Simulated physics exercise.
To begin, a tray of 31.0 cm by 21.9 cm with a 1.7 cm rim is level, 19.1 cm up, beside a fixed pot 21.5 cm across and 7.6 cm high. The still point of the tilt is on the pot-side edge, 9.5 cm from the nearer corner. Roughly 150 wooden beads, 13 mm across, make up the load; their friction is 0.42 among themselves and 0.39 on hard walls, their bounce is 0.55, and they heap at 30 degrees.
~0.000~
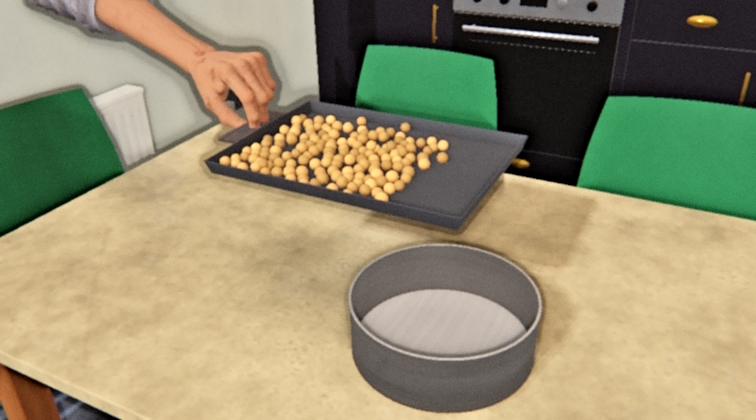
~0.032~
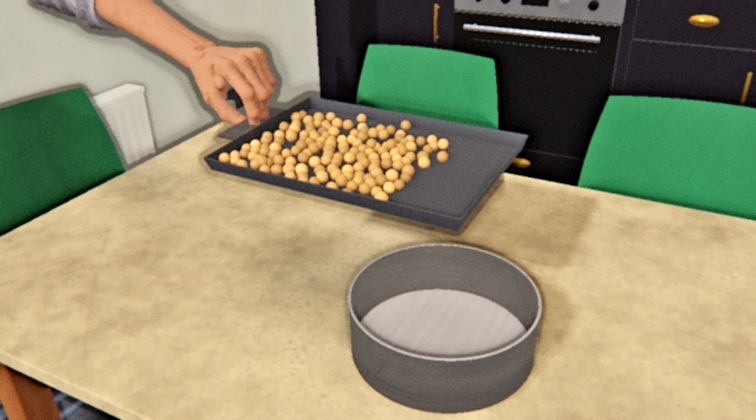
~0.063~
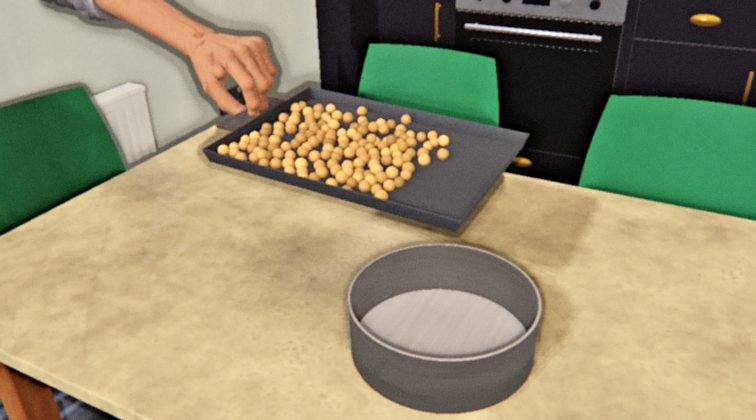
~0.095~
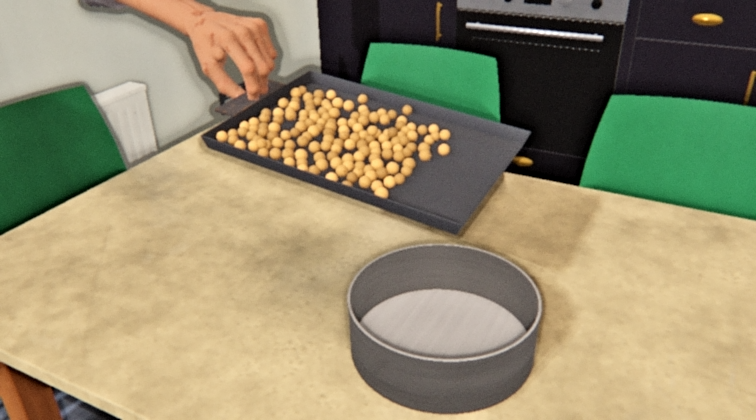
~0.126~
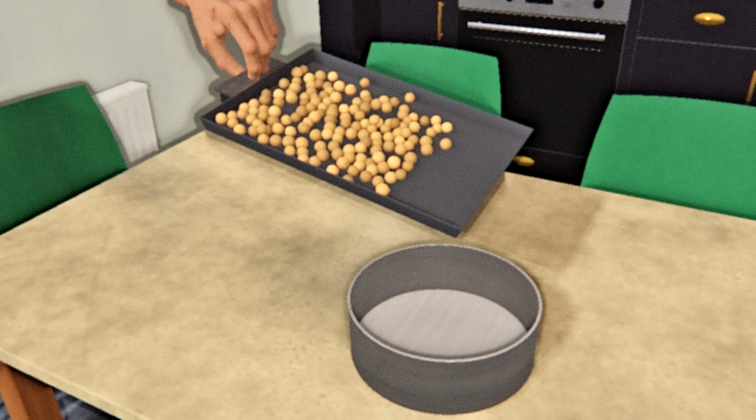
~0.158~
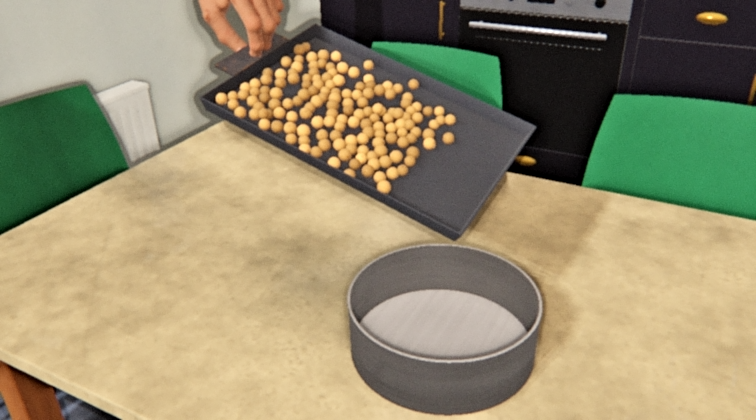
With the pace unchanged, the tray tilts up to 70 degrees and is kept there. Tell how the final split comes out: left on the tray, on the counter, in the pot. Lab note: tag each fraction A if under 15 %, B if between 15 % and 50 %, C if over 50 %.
Left on the tray = A, counter = C, pot = B.
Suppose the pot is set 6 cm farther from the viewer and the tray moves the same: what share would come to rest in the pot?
I'd say some 5 per cent would end up there.
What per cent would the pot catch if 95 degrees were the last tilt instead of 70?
Pot share: About 45 per cent.
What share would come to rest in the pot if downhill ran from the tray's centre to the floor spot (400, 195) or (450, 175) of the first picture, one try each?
First try: About 65 percent; second try: About 5 percent.
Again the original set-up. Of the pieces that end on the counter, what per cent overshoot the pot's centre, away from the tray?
Around 100 in a hundred.
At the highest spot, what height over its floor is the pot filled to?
Close to 2.0 cm up.
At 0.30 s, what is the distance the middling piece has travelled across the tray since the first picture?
1 cm.
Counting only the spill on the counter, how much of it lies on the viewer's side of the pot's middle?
Near 80 in a hundred.
After 0.30 s, tilt 47 degrees; the tray holds 100 %, the pot 0 %.
After 0.40 s, tilt 65 degrees; the tray holds 100 %, the pot 0 %.
Then, at 0.63 s, tilt 70 degrees; the tray holds 10 %, the pot 20 %.
In the end, at 1.8 s, tray 5 %, counter 65 %, pot 30 %.
